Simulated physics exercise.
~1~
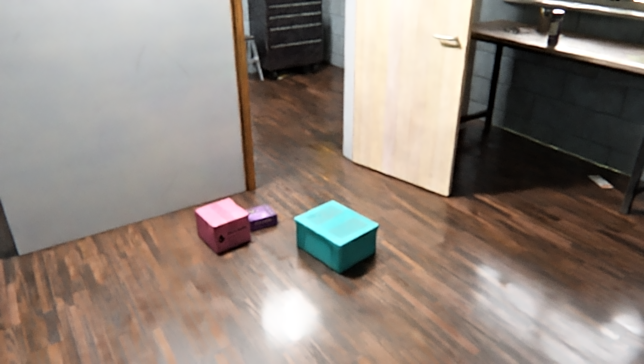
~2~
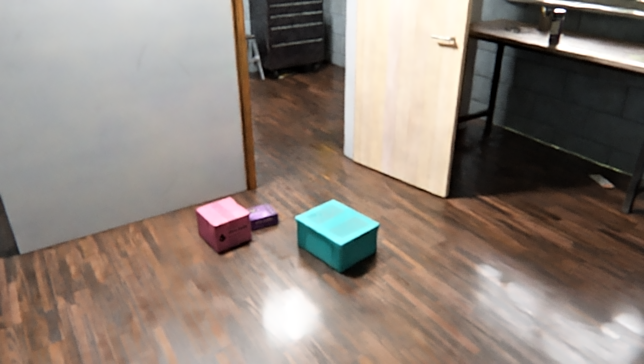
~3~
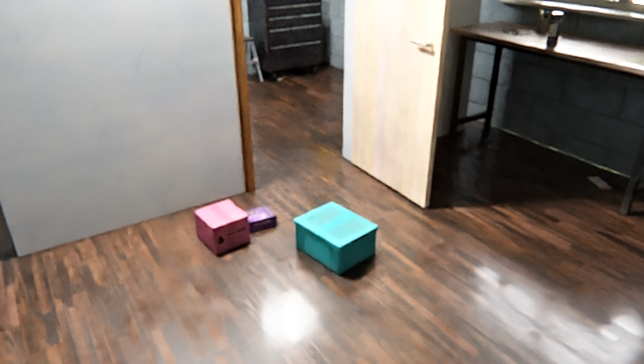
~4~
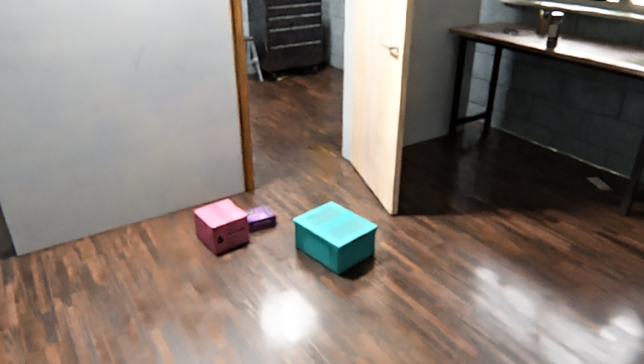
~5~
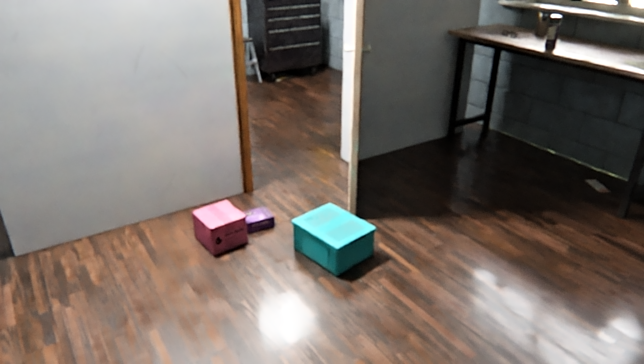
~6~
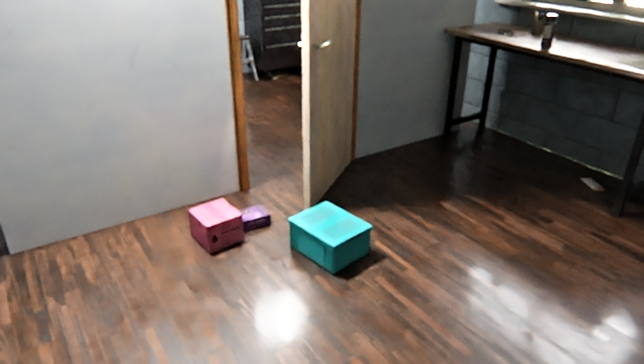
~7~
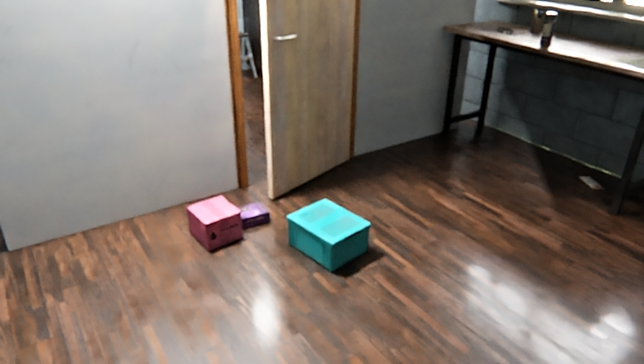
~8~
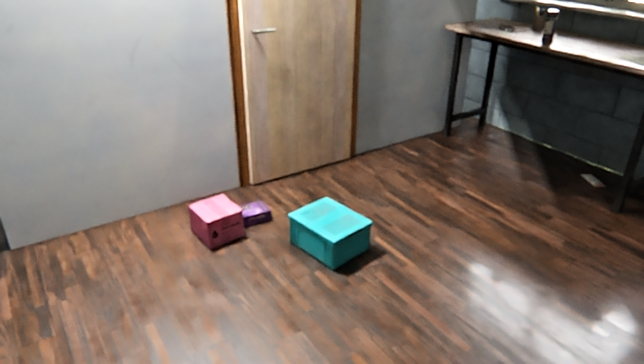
A pale wooden door that stood wide open swung steadily round towards its frame, passing behind a turquoise box on the dark wood floor, until it was fully shut, while that box and the pink and purple ones beside it stayed put.
